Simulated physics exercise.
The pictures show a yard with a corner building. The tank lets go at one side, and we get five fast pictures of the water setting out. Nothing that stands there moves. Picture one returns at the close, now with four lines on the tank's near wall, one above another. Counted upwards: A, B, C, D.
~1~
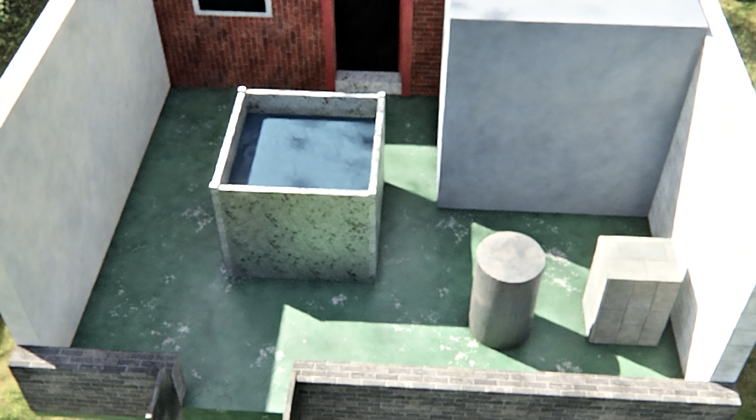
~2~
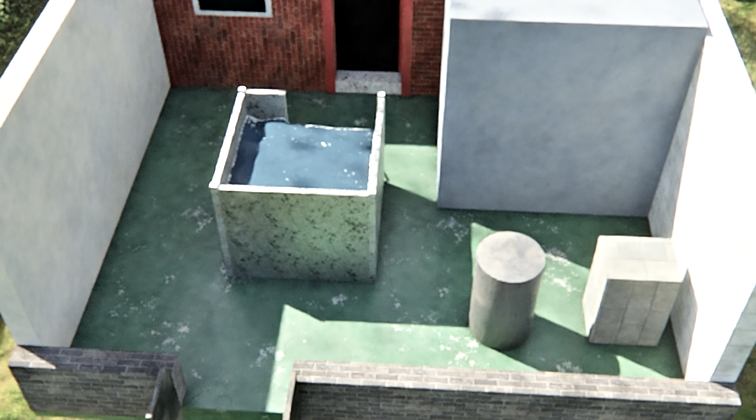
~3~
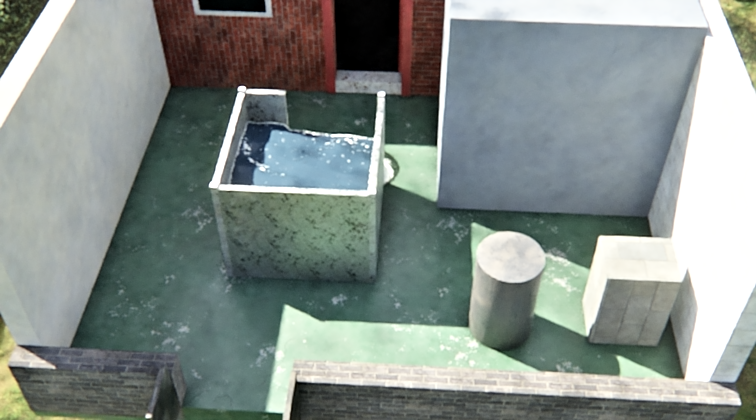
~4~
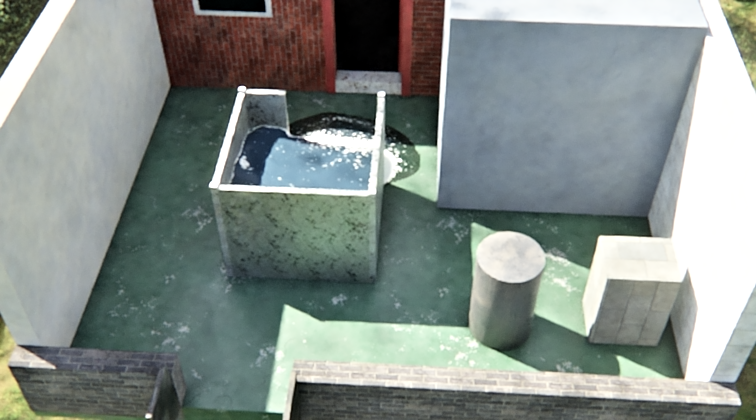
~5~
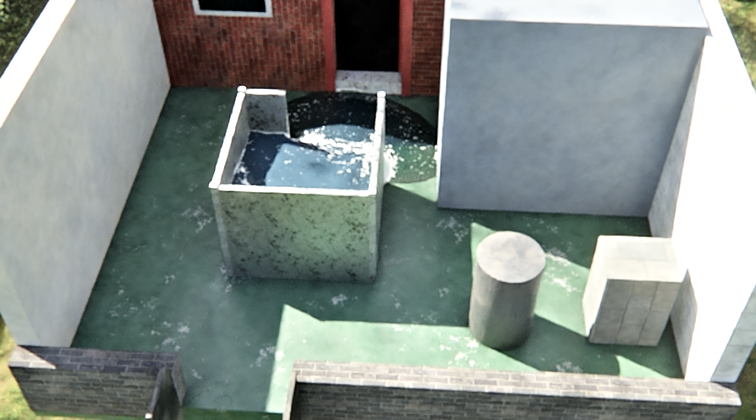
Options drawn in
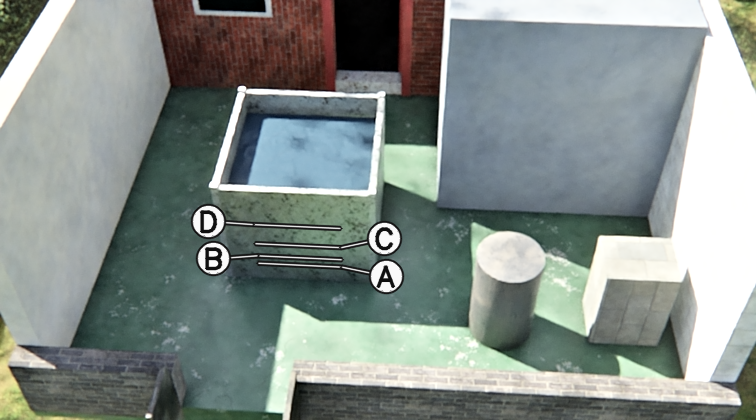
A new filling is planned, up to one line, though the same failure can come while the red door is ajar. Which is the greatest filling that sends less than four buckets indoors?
Choose B.
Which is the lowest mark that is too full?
The answer is C.
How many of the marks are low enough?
Two of them.
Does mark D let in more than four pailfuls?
Yes, it does.
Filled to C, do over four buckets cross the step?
Yes.
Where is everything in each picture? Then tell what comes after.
In the first picture, water in the tank at rest, its middle at (304, 158); foot of the red doorway at (368, 93); open gate at (235, 353).
In the second picture, water covers 1 % of the ground, its front hidden from here.
In the third picture, water covers 4 % of the ground, its front hidden from here.
In the fourth picture, water covers 9 % of the ground, its front hidden from here.
In the fifth picture, front seen at (421, 129), 16 % of the ground wet.
On the marked copy, A at (300, 265); B at (299, 257); C at (298, 245); D at (296, 226); from the bottom up A, B, C, D.
With A, nothing gets over.
With B, a splash gets over, under a bucket.
With C, about 8 bucketfuls get in.
With D, dozens of bucketfuls pour in.
